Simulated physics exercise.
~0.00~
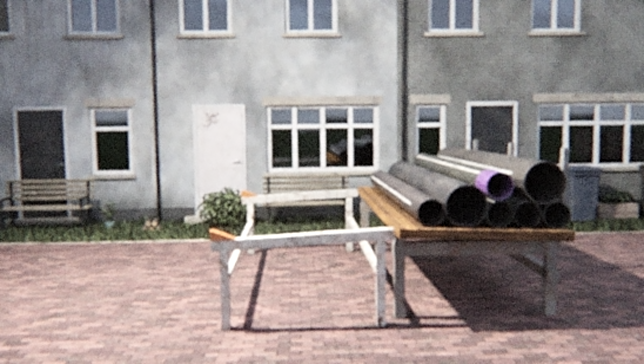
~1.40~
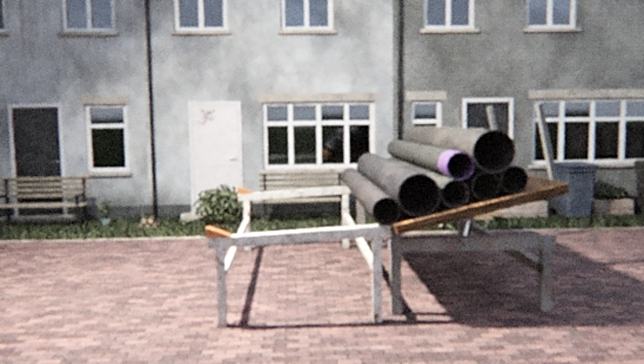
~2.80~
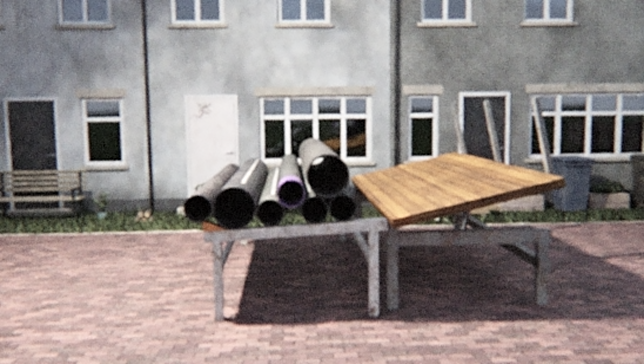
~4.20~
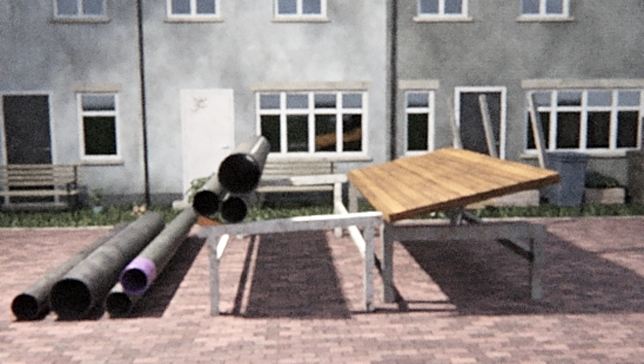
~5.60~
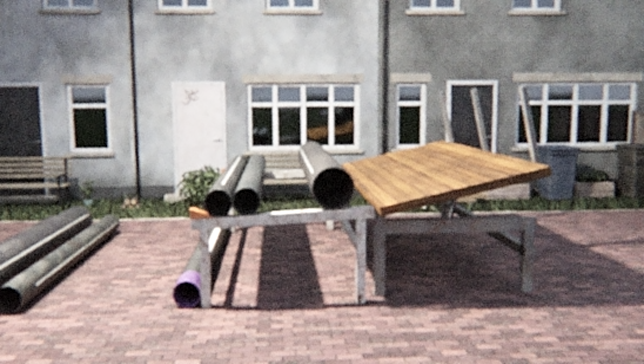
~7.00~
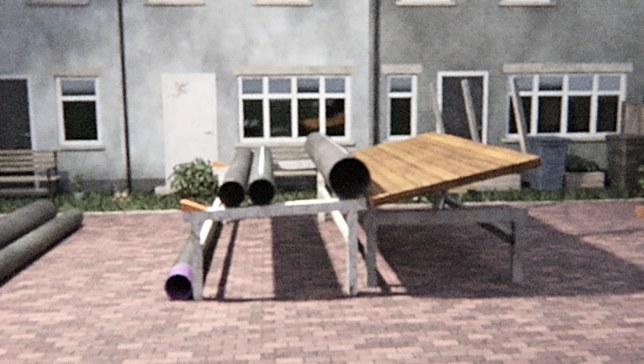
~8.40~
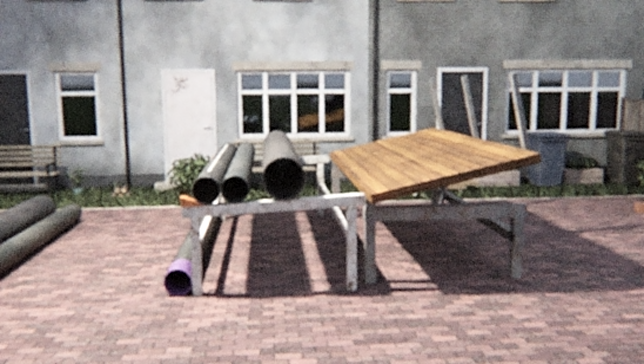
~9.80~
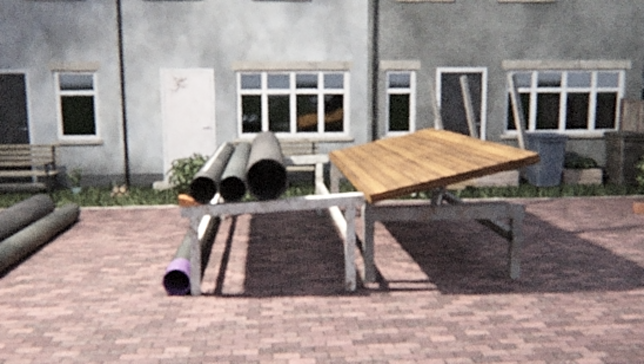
On a brick yard, a tilting deck rolls pipes left onto a rack, some falling aground.
